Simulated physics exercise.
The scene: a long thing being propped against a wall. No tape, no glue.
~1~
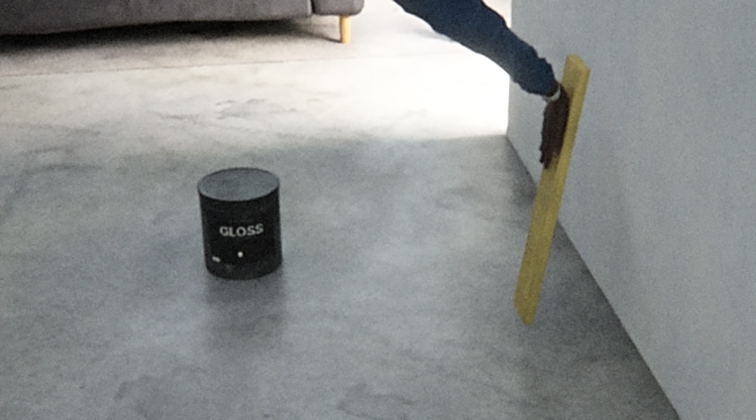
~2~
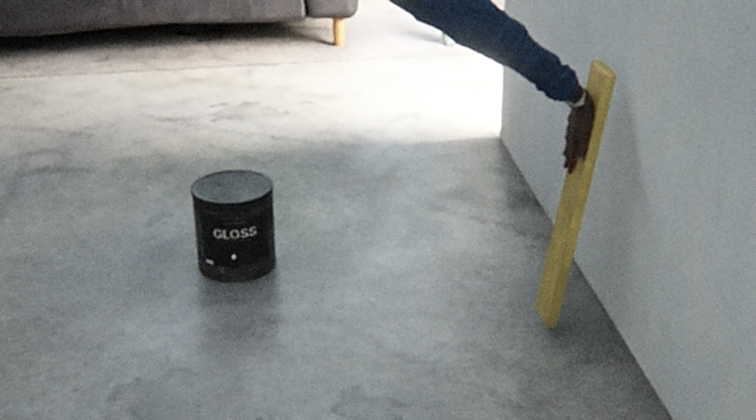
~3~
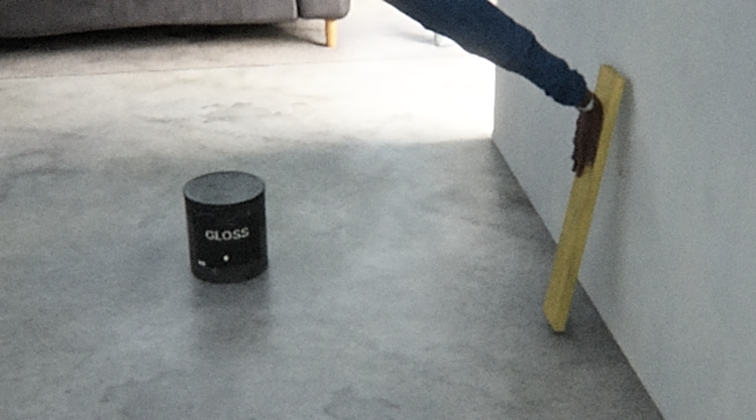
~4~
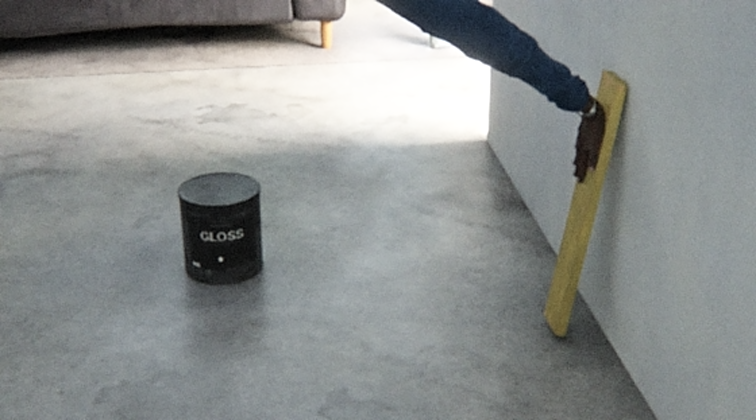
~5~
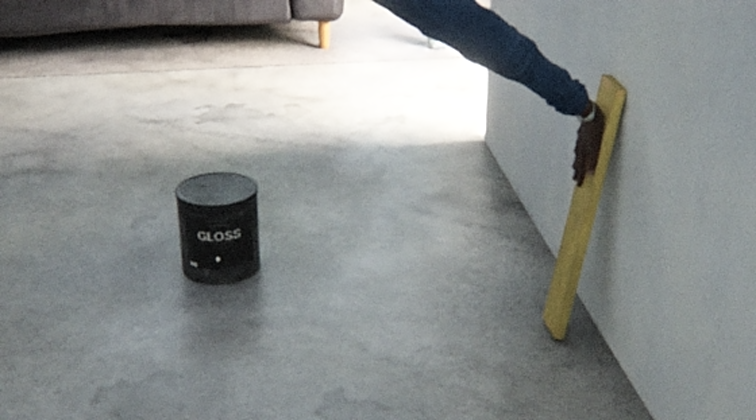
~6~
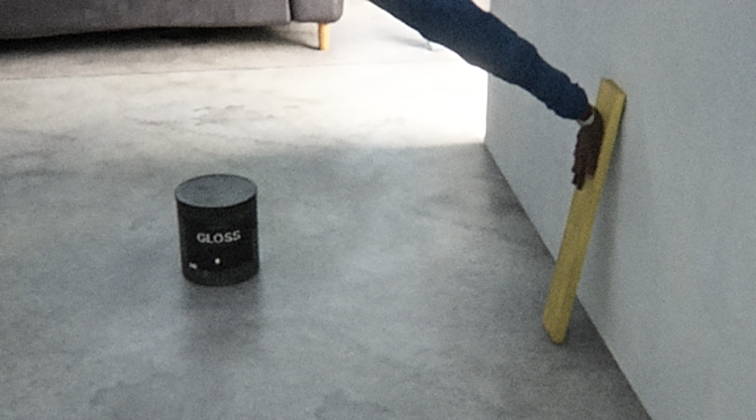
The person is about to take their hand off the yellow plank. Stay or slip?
It remains leaning.
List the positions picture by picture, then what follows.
In the first frame, not yet at the wall; yellow plank (549, 194); black pail (241, 223).
In the second frame, not yet at the wall; yellow plank (574, 199); black pail (235, 225).
In the third frame, not yet at the wall; yellow plank (582, 202); black pail (227, 227).
In the fourth frame, not yet at the wall; yellow plank (583, 207); black pail (222, 228).
In the fifth frame, leant on the wall, still held; yellow plank (582, 211); black pail (219, 228).
In the sixth frame, leant on the wall, still held; yellow plank (582, 215); black pail (219, 230).
Then, 0.20 s on from there, no change.
Then, 0.50 s on from there, yellow plank resting near (582, 215).
In the end, both unmoved. At the end, from the last picture's camera, yellow plank near (582, 215). The plank stays up.
